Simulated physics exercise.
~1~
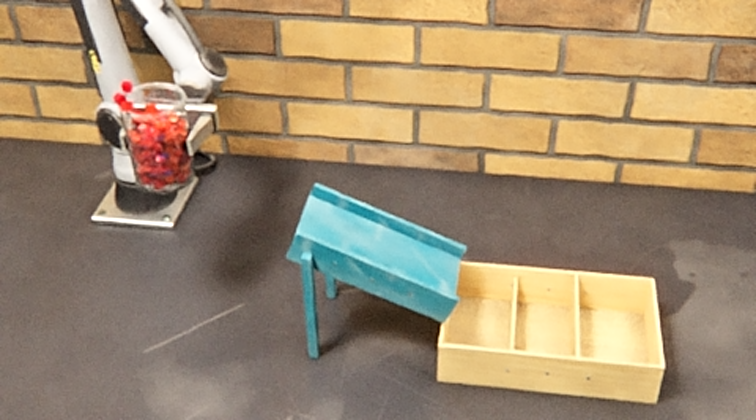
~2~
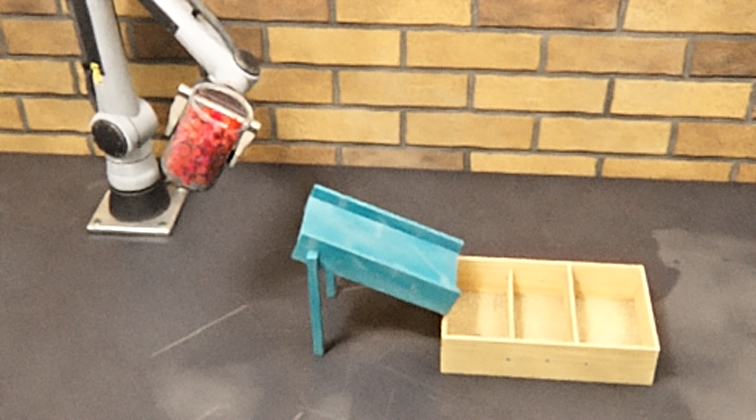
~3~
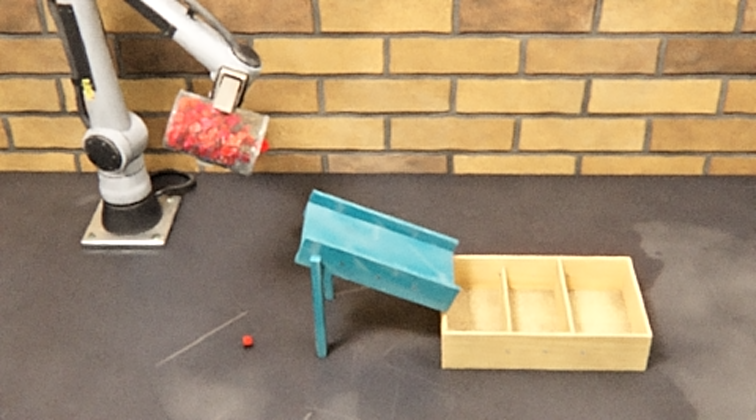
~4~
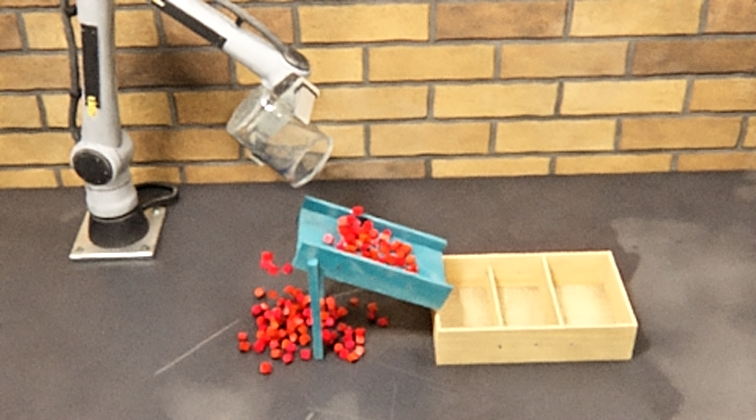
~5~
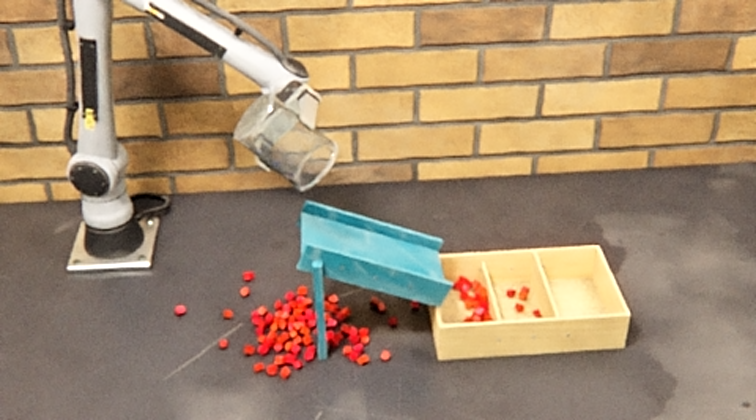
A grey and white robot arm holds a clear cup full of small red cubes on a dark tabletop before a yellow brick wall, seen from the front and slightly above. To its right, a sloping teal chute leads down to a pale wooden box with three compartments. The arm swings the cup rightward while tipping it, and one cube drops onto the table. It then upends the cup near the chute's top, spilling cubes onto the slope and table. Most end scattered around the chute's legs, while others slide into the box's left compartment and a few reach the middle.
